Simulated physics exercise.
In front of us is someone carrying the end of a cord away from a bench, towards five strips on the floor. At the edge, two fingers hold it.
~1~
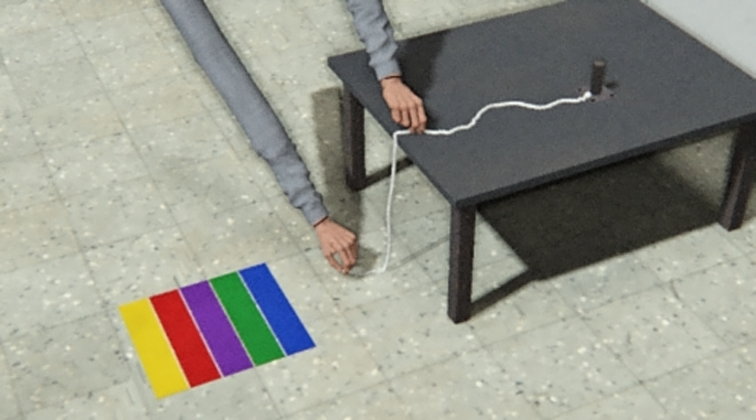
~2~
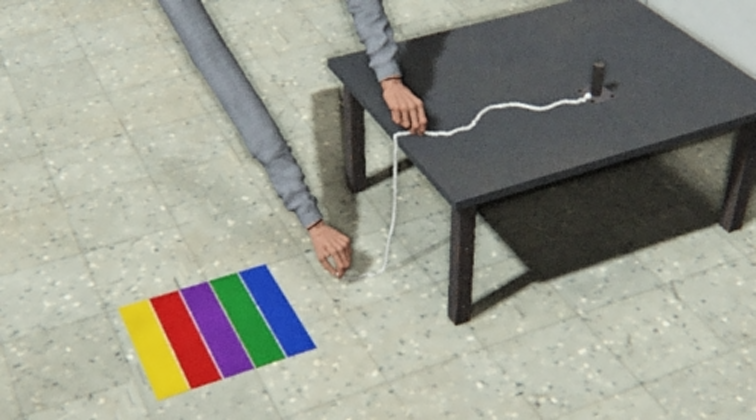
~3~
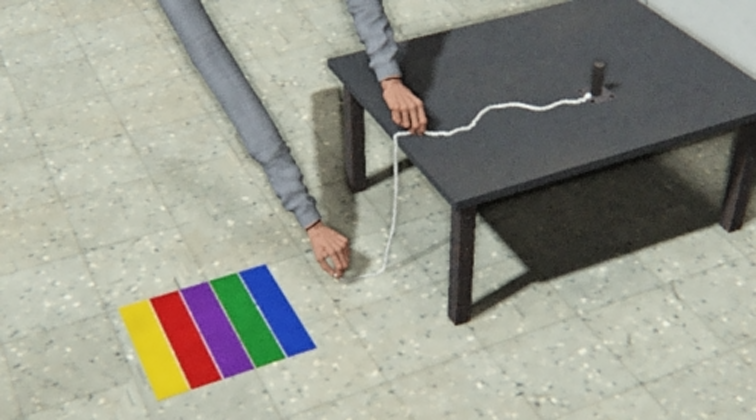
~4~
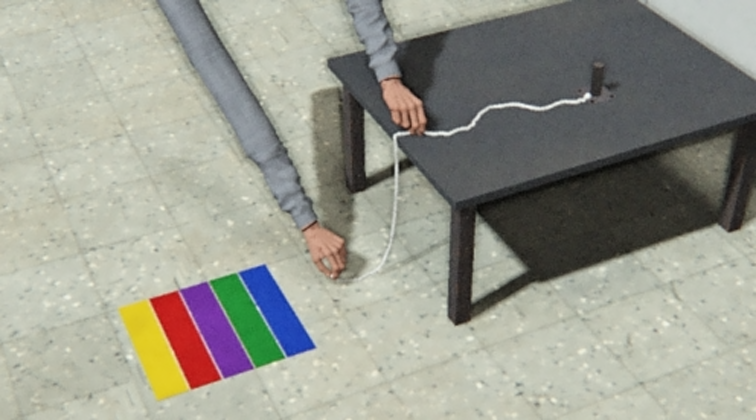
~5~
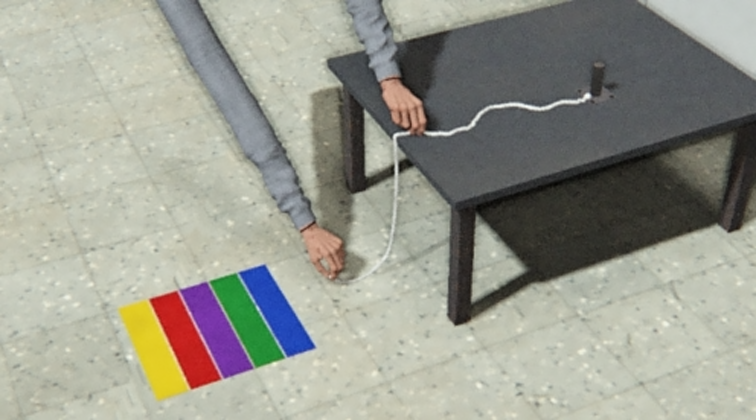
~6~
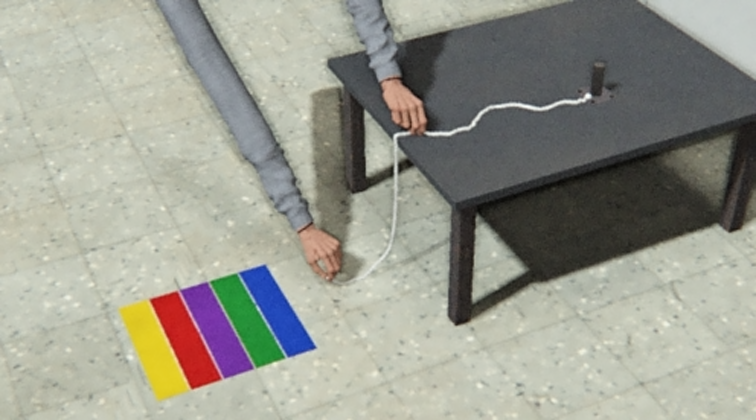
A grey-sleeved arm reaches low over a pale speckled tile floor, seen from above at an angle. Its hand has the end of a white cord that runs from a short post across a dark bench on the right, while yellow, red, purple, green and blue strips lie at lower left. That hand creeps slightly left, drawing the hanging cord into a curve; the other stays at the bench edge, and the camera is still.
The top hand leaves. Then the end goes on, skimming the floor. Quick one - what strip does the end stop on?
The purple strip.
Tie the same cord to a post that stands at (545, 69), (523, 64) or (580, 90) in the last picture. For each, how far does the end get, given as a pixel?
Near (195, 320), (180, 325) and (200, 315).
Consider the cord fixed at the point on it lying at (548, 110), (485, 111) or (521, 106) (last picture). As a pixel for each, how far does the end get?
For the three tries you'd see (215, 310), (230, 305) and (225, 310).
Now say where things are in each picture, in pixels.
The first frame shows end (343, 271); blue (293, 335); green (262, 345); purple (231, 355); red (198, 366); yellow (166, 376).
The second frame shows end (337, 274); cord through (566, 102) (502, 106) (456, 131) (396, 145) (395, 208) (385, 264).
The third frame shows end (336, 275).
The fourth frame shows end (332, 276); cord through (566, 102) (501, 106) (456, 131) (396, 145) (395, 208) (382, 264).
The fifth frame shows end (330, 276).
The sixth frame shows end (327, 278); cord through (566, 102) (502, 107) (456, 131) (396, 145) (395, 208) (378, 262).
Early on, end near (260, 298); over blue.
Midway, end near (229, 308); over green.
At the end of the slack, end near (211, 314); over purple. It gets as far as the purple strip.
